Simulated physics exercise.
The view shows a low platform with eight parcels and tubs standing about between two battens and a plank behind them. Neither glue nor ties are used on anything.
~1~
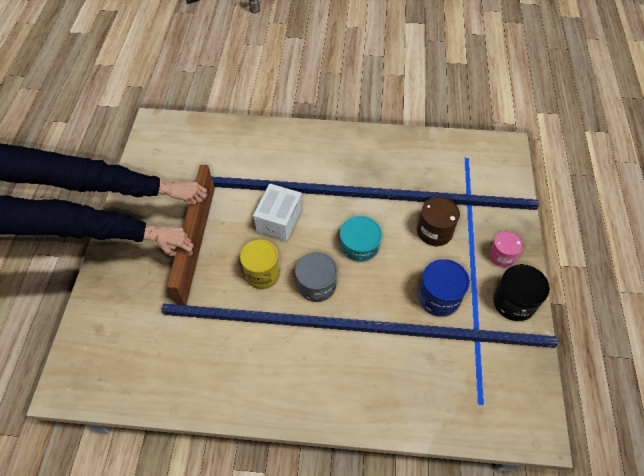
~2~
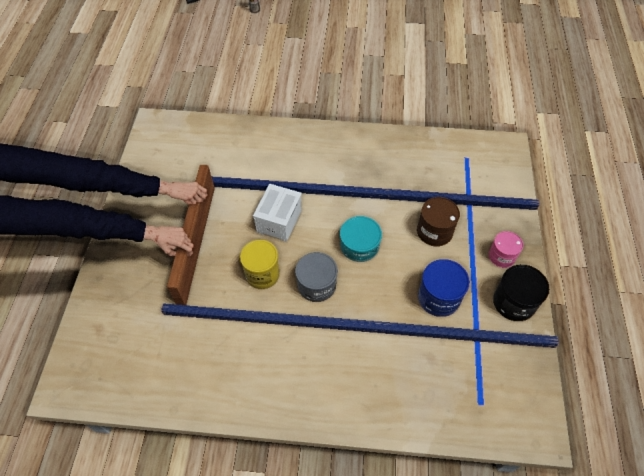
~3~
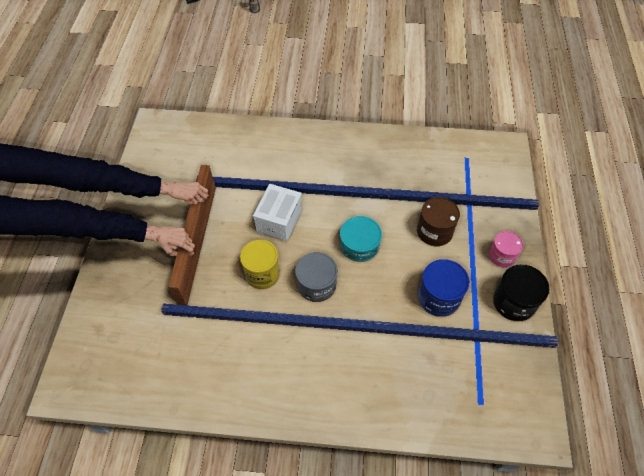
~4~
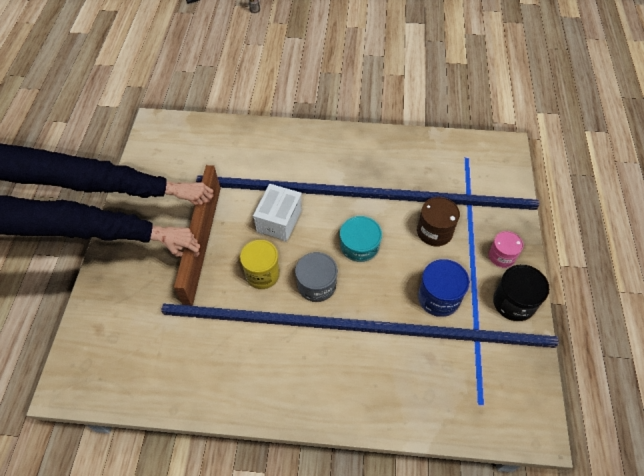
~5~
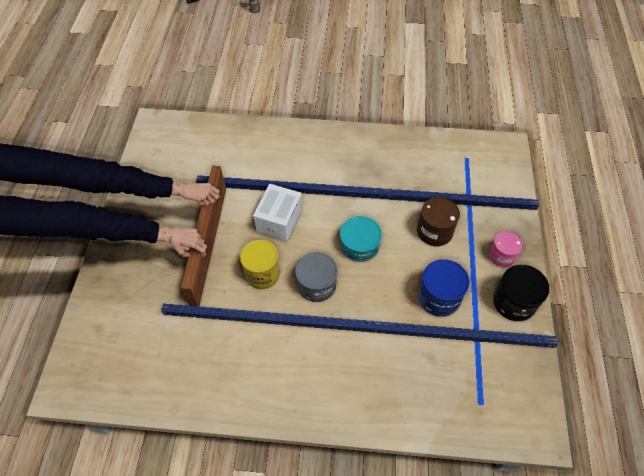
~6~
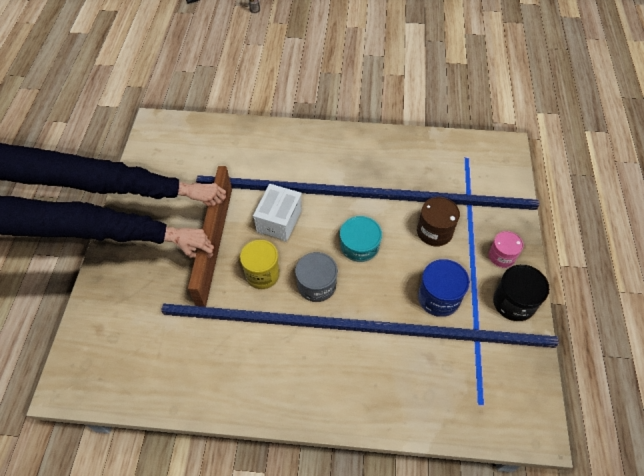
Two hands held a reddish-brown plank upright on a wooden board, then slid it slightly to the right between two dark blue strips, while the colourful tubs and white box ahead stayed still.
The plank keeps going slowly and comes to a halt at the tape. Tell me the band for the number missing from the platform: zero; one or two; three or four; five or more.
It is going to spill one or two of them.
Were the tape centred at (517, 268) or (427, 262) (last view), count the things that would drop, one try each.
So that's 5 for the first and 0 for the second.
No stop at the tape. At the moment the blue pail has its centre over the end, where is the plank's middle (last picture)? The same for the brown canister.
The middle is at (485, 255) when it's the blue pail, and at (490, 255) when it's the brown canister.
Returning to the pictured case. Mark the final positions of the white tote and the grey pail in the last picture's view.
Taking them in turn, first comes (494, 217), then (500, 309).
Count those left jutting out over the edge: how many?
The count is 2.
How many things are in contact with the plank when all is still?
Result: 3 in all.
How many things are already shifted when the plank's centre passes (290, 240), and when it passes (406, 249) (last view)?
First 3, after that 7.
Soon after, none off yet; black pail at rest near (520, 294); pink canister at rest near (505, 250); blue pail at rest near (443, 289).
At rest, the number that fall off is one or two; fallen, pink canister and black pail.
